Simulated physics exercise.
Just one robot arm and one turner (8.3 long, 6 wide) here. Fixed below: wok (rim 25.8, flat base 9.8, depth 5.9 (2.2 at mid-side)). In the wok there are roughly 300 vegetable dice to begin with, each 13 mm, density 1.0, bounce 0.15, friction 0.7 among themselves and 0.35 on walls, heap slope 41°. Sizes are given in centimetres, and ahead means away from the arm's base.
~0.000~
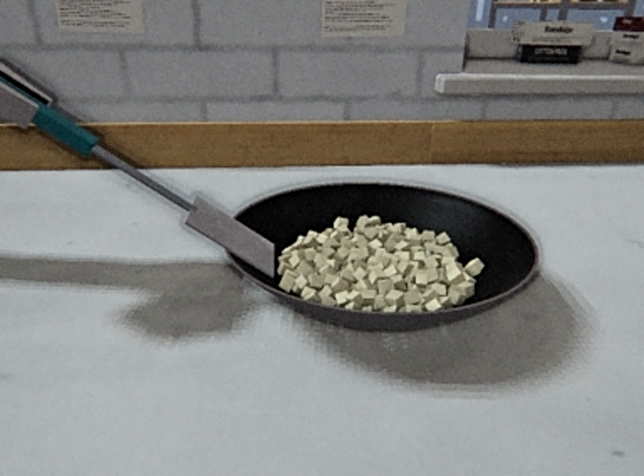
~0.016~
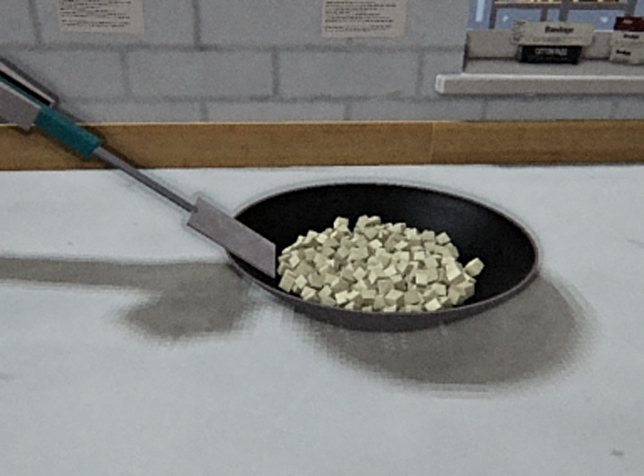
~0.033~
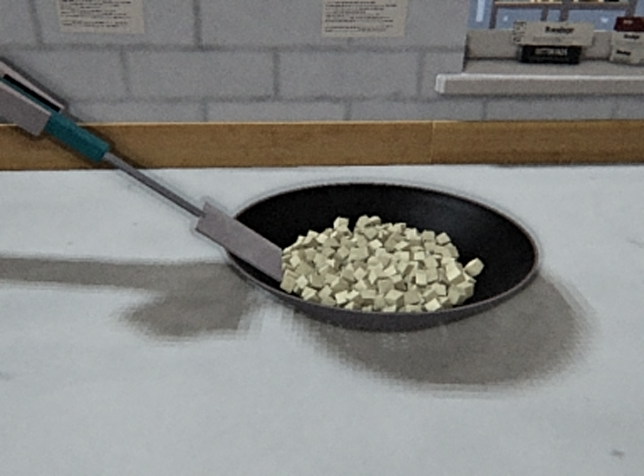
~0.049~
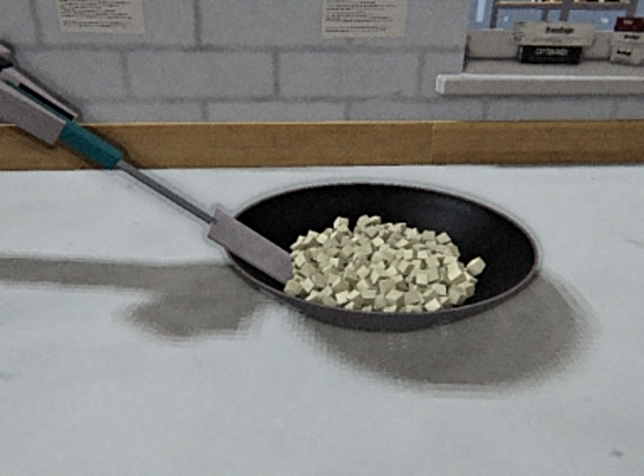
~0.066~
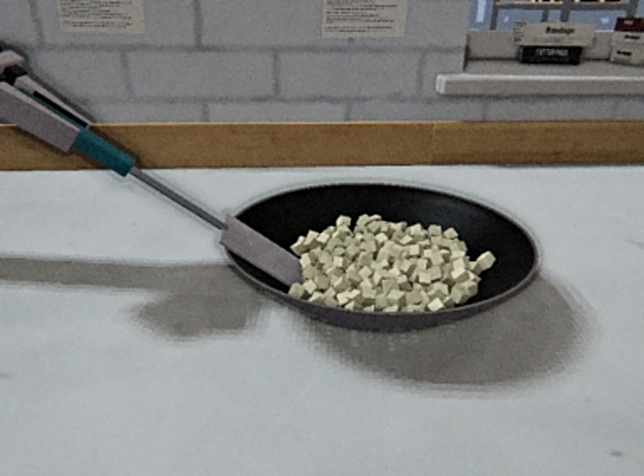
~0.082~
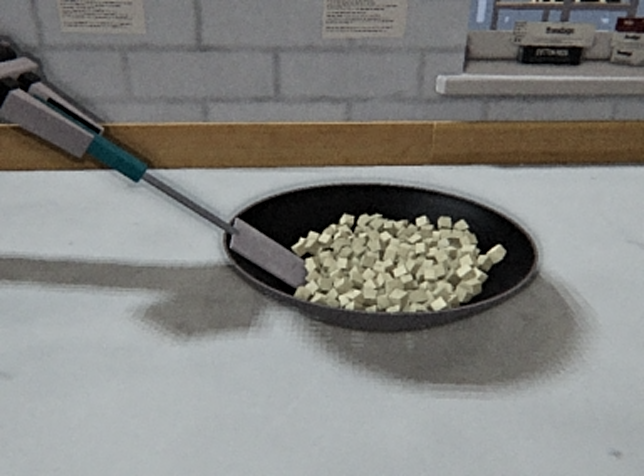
Robot arm holding a turner at the left of a dark wok, then slowly pushing pale vegetable dice to the right.
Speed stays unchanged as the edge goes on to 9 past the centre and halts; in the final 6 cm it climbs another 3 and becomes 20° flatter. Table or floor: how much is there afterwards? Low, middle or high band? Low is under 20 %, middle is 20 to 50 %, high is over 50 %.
Middle band.
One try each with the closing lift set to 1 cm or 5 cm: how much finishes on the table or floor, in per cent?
Roughly 35 % and then 35 %.
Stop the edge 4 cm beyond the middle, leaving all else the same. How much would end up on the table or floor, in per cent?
Then the share is near 5 in a hundred.
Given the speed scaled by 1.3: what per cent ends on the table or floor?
The share would be near 40 in a hundred.
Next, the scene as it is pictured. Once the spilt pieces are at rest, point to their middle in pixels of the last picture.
About (579, 281).
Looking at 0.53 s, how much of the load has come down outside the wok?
Fraction noted: Close to 35 per cent.
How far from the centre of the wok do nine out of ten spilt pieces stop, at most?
That distance is around 25 cm.
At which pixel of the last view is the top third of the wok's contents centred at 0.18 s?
Centre estimated at around (462, 241).
After 0.18 s, sloping 37°, highest piece 8 above the table; 299 in the wok, 1 on the blade or in flight.
After 0.28 s, sloping 30°, highest piece 9 above the table; 274 in the wok, 26 on the blade or in flight.
After 0.53 s, sloping 17°, highest piece 6 above the table; 182 in the wok, 111 on the table or floor, 7 on the blade or in flight.
After 1.58 s, sloping 17°, highest piece 6 above the table; 182 in the wok, 118 on the table or floor.
At rest, 182 in the wok, 118 on the table or floor. That is 39 % on the table or floor.
